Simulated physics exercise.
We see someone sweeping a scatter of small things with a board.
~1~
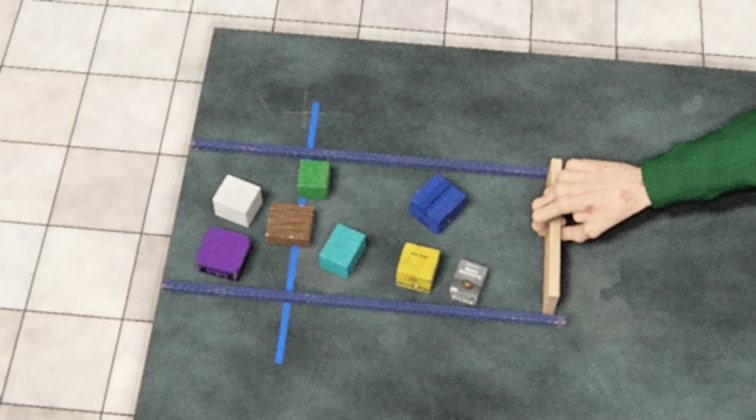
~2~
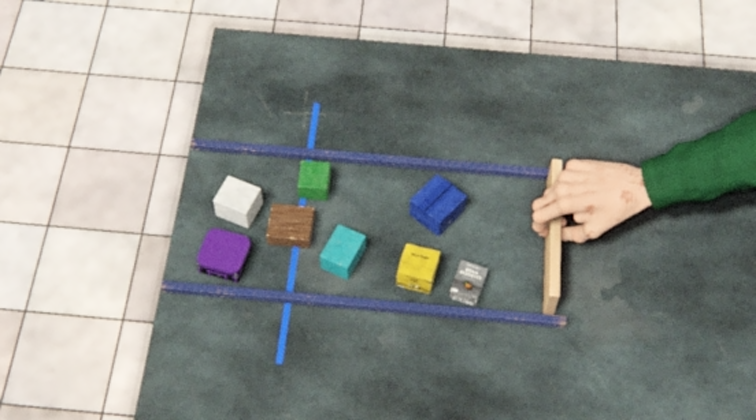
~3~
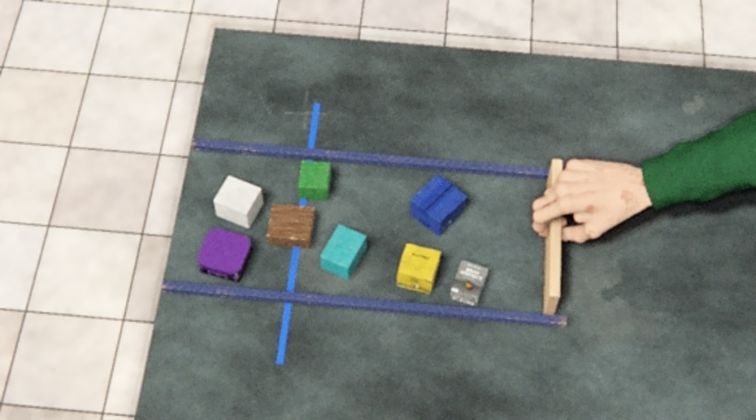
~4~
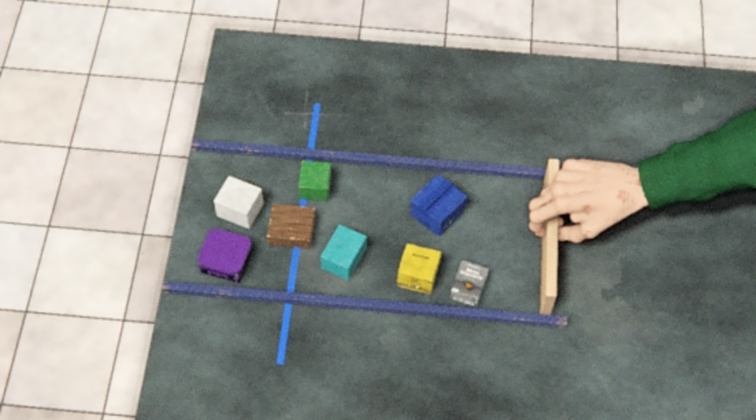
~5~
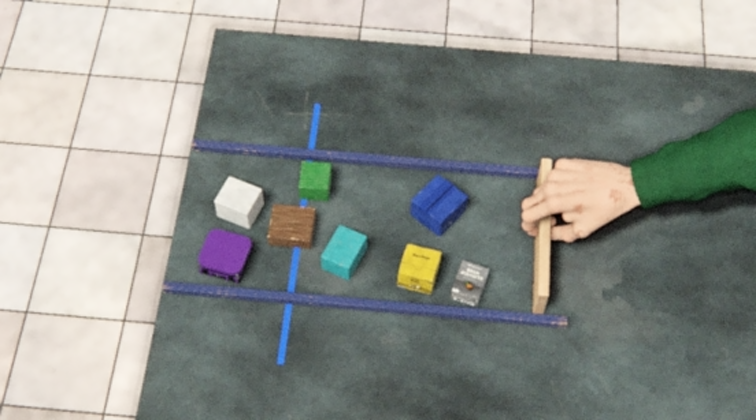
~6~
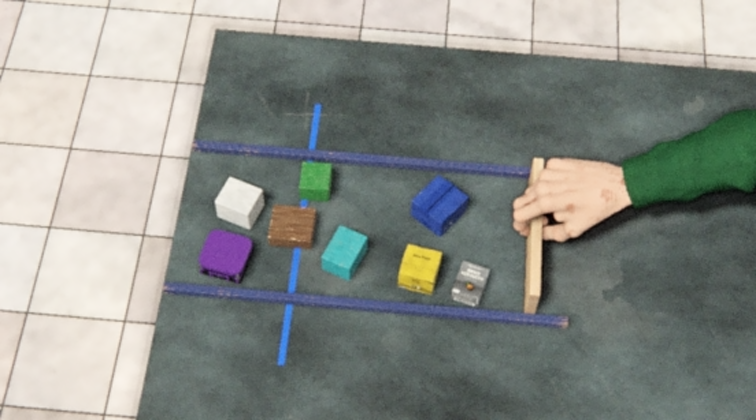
On a dark mat over floor tiles, a green-sleeved hand holds a board still, then slides it slightly left toward scattered blocks.
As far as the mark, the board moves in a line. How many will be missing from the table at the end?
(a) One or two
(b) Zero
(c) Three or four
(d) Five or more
(b) Zero.
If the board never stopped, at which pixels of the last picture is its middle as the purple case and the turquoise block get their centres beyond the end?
Roughly (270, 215); roughly (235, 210).
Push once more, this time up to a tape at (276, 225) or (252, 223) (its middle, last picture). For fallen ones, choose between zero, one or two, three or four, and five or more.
The falls would be not one; either one or two.
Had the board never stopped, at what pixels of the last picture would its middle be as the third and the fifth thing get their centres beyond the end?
Its centre point is roughly (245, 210) and later (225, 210).
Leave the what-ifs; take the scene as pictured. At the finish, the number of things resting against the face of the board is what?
Contact count: 3.
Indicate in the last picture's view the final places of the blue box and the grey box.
(283, 205) and (279, 275).
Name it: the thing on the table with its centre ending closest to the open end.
The white block winds up nearest.
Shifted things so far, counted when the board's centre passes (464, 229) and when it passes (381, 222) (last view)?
Counts: 3, 5.
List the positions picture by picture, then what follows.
In the first picture, purple case (224, 255); white block (238, 201); brown block (291, 225); board (552, 236); tape (299, 225).
In the second picture, white block (238, 202); turquoise block (343, 252).
In the third picture, brown block (291, 226); board (553, 236).
In the fourth picture, purple case (225, 256); blue box (439, 205).
In the fifth picture, white block (239, 203); grey box (470, 284).
In the sixth picture, purple case (226, 257); white block (240, 203); brown block (293, 227); board (534, 235); tape (301, 227).
Early on, none off yet; purple case at rest near (226, 257); white block at rest near (240, 203); brown block at rest near (293, 227).
A while later, none off yet; purple case at rest near (226, 257); white block moving near (235, 200); brown block travelled a little near (272, 216).
Finally, the number that fall off is zero.
